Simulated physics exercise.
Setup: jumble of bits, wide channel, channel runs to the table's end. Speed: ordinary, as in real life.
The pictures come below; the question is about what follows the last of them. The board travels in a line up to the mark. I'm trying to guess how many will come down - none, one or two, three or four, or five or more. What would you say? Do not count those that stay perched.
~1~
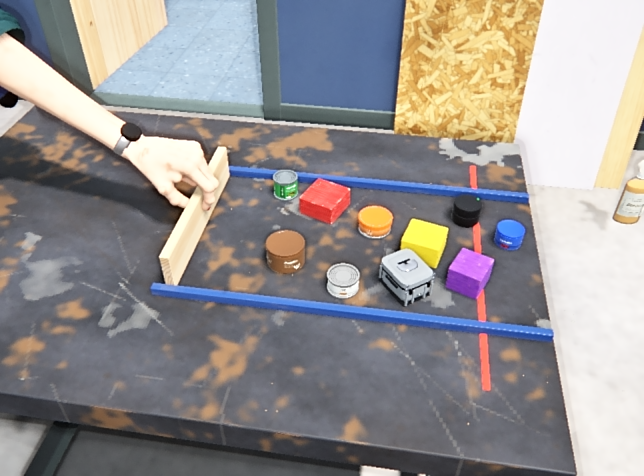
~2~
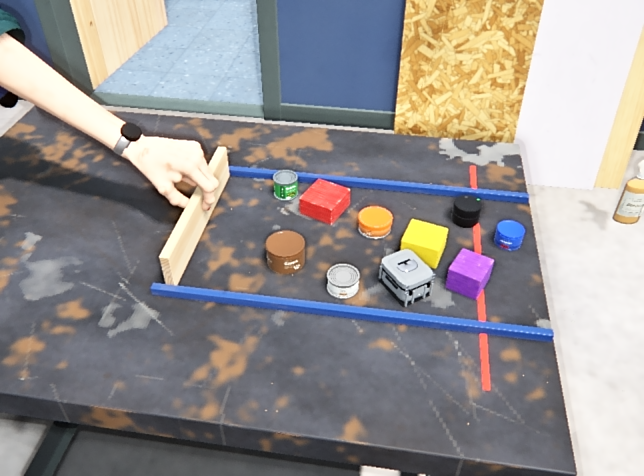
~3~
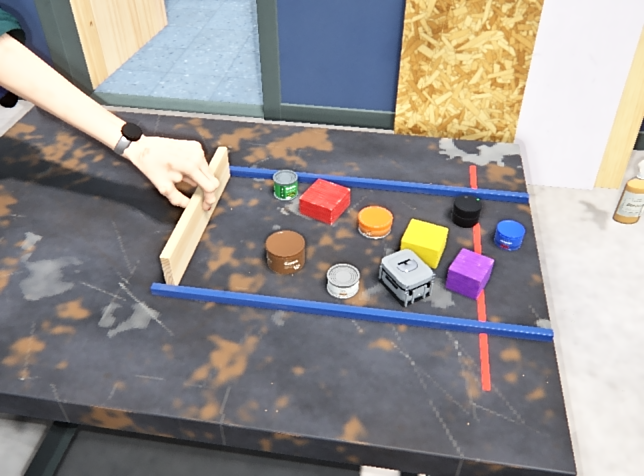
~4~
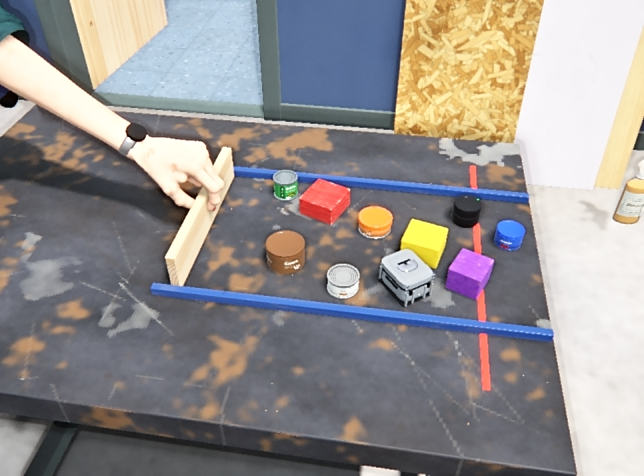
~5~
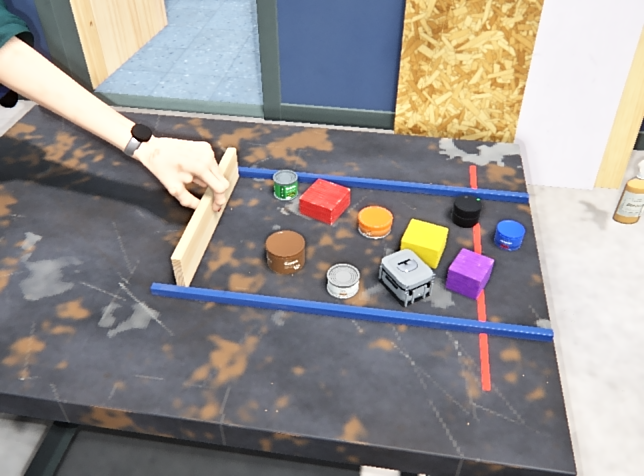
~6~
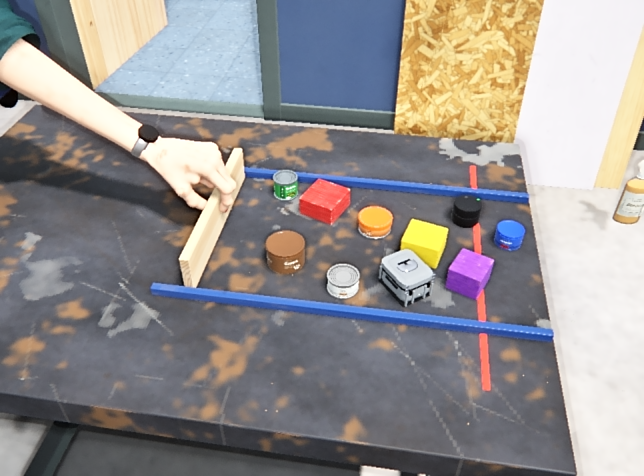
I would say one or two.
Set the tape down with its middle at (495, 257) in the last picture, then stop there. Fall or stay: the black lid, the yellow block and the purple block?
Going in order, the black lid goes off the edge, then the yellow block goes off the edge, then the purple block goes off the edge.
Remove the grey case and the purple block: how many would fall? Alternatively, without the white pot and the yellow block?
Fallen: 0 in the first try, 0 in the other.
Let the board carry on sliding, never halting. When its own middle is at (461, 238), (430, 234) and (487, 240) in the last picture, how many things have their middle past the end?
0, 0 and 3.
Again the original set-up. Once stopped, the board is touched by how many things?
That number would be 5.
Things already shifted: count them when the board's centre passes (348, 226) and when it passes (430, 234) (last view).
By the first moment it's 6, by the second it's 9.
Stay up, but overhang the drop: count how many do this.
Result: 4.
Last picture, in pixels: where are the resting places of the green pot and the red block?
Green pot: About (489, 202); red block: About (498, 223).
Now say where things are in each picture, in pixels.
Blue tub (509, 235); black lid (467, 211); purple block (470, 273); board (199, 211); tape (478, 255), in the first picture.
Black lid (466, 212); white pot (343, 281), in the second picture.
Purple block (469, 274); board (200, 211), in the third picture.
Blue tub (509, 235); red block (325, 201), in the fourth picture.
Black lid (466, 212); brown tub (286, 252), in the fifth picture.
Blue tub (509, 235); black lid (466, 212); purple block (469, 274); board (216, 213); tape (478, 255), in the sixth picture.
A little later, none off yet; blue tub at rest near (509, 235); black lid at rest near (466, 212); purple block at rest near (469, 274).
When it is over, the number that fall off is one or two; down, purple block.
